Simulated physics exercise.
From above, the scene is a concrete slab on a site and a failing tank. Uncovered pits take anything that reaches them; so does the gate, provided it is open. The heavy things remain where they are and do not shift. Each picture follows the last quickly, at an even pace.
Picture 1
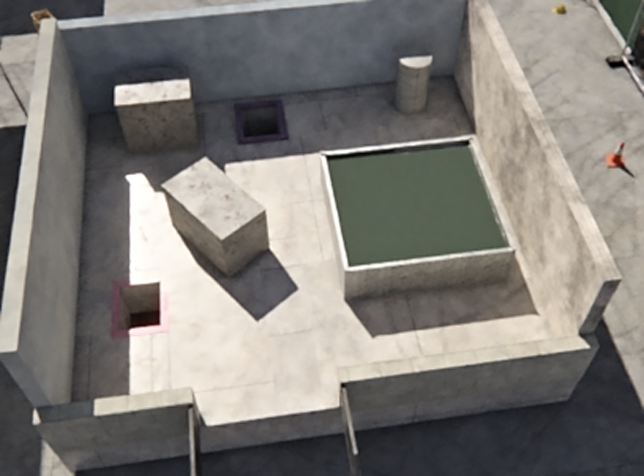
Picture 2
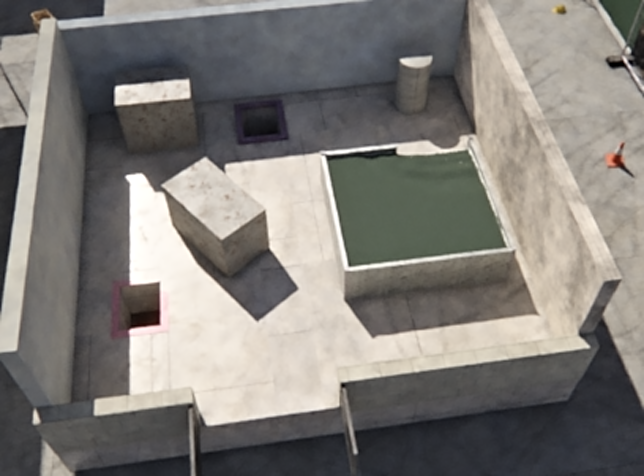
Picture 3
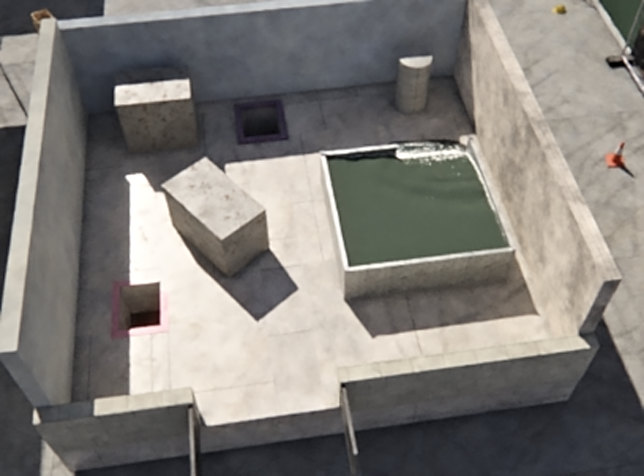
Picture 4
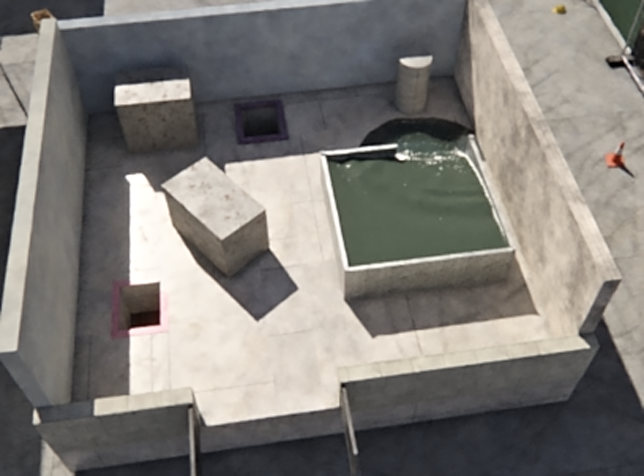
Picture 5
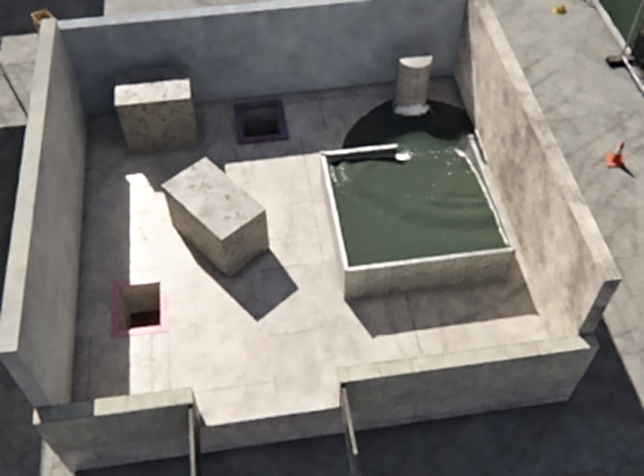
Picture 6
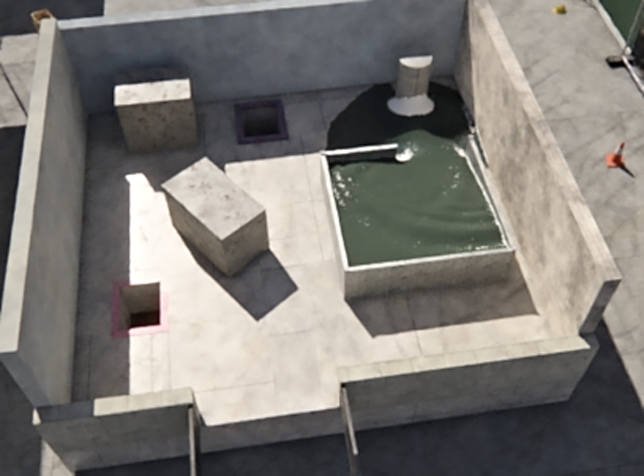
Dark green water pouring from the far side of an open tank, spreading across a walled concrete slab and around a short pillar.
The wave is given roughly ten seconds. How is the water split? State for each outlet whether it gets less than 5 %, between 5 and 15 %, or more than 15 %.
In order: The gate will likely win a minor part below five per cent; the pink pit will likely win a minor part below five per cent; the purple pit will likely win a major part beyond fifteen per cent.
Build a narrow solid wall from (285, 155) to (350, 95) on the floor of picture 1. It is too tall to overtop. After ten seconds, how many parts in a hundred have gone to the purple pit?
Roughly 6 per cent ends up in the purple pit.
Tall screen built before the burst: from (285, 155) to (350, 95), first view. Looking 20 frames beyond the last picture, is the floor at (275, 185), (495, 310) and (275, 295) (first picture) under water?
Same order as asked - soaked, unsoaked, unsoaked.
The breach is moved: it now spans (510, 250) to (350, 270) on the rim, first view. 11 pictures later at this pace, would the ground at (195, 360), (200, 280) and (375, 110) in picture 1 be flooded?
Spot by spot: Soaked through, then unaffected, then unaffected.
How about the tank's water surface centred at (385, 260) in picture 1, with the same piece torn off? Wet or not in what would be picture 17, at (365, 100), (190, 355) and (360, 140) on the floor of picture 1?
So, first one got wet, second one stays dry, third one got wet.
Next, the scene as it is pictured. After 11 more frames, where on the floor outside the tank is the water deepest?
(452, 83).
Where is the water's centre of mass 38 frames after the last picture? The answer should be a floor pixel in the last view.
I'd say near (364, 187).
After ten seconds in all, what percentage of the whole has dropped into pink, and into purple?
Roughly 2 %, then roughly 28 %.
A moment on, water covers 15 % of the floor; the gate 0 %, the pink pit 0 %, the purple pit 0 %.
Next, water covers 20 % of the floor; the gate 0 %, the pink pit 0 %, the purple pit 1 %.
Then, water covers 35 % of the floor; the gate 0 %, the pink pit 0 %, the purple pit 9 %.
Later, water covers 65 % of the floor; the gate 0 %, the pink pit 0 %, the purple pit 20 %.
In the end, water covers 90 % of the floor; the gate 1 %, the pink pit 3 %, the purple pit 28 %.
